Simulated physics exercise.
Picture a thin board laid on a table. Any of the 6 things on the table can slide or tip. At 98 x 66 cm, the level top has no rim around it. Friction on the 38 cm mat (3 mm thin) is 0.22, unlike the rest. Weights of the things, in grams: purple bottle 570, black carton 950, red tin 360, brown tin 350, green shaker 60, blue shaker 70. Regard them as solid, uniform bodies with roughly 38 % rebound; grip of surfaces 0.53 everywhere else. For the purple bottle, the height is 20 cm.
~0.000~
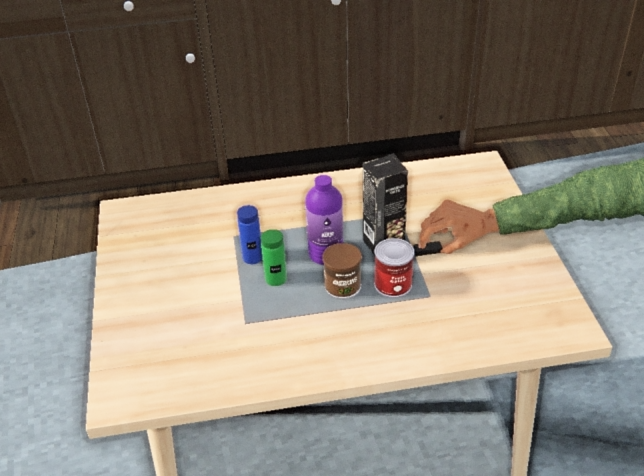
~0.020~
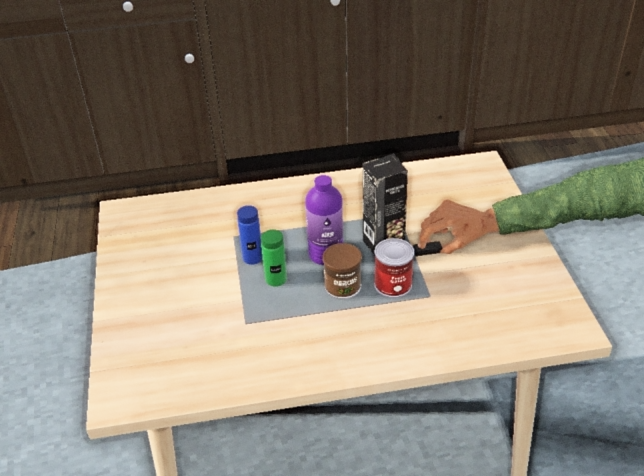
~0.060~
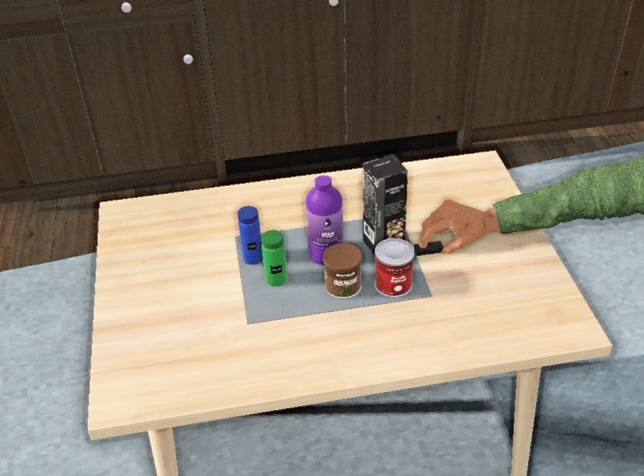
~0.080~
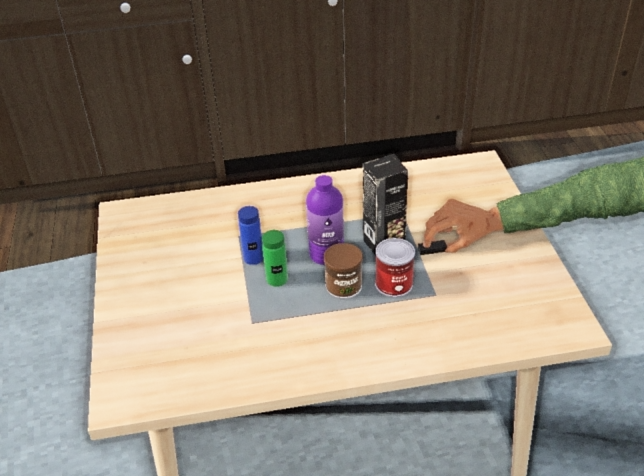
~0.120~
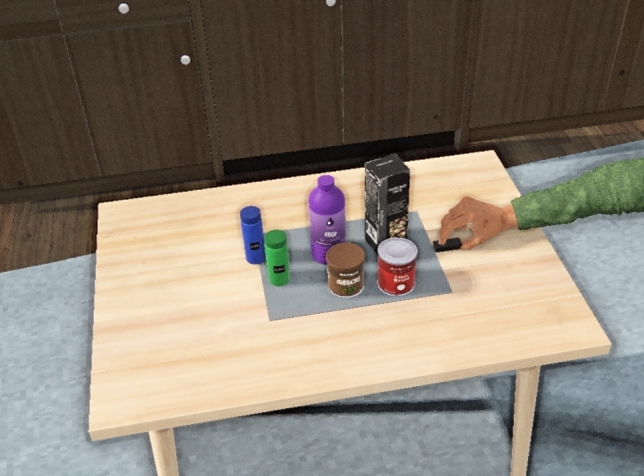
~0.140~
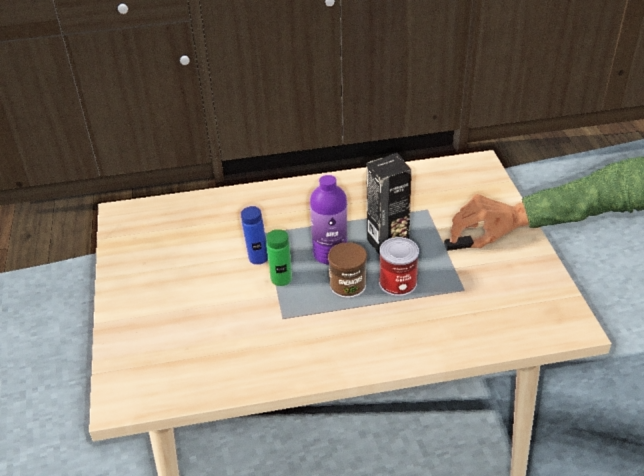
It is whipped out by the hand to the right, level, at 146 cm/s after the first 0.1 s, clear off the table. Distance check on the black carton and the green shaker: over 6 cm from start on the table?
Black carton: Not where it was; green shaker: Where it was.
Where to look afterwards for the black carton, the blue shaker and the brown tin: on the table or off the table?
Final state - the black carton ends out of bounds; the blue shaker stays within bounds; the brown tin stays within bounds.
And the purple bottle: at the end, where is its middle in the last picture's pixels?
Around (360, 215).
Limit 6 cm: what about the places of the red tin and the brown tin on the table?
As for the red tin, it winds up somewhere else, and the brown tin winds up somewhere else.
After 0.34 s, mat pulled 36 cm; black carton slid 10 cm near (427, 200); green shaker leaning 7° near (290, 257); purple bottle leaning 4°.
After 0.54 s, mat pulled 66 cm; black carton leaning 7° near (490, 189); green shaker slid 3 cm near (287, 258); red tin slid 23 cm.
After 1.14 s, mat pulled 92 cm; black carton now off the table; green shaker slid 3 cm near (287, 258); red tin slid 24 cm.
By the end (1.4 s), off the table, black carton; not toppled but over 6 cm from the start, purple bottle, red tin and brown tin; the other 2 in place, give or take 6 cm. Seen from the same camera at the end, green shaker near (287, 258).
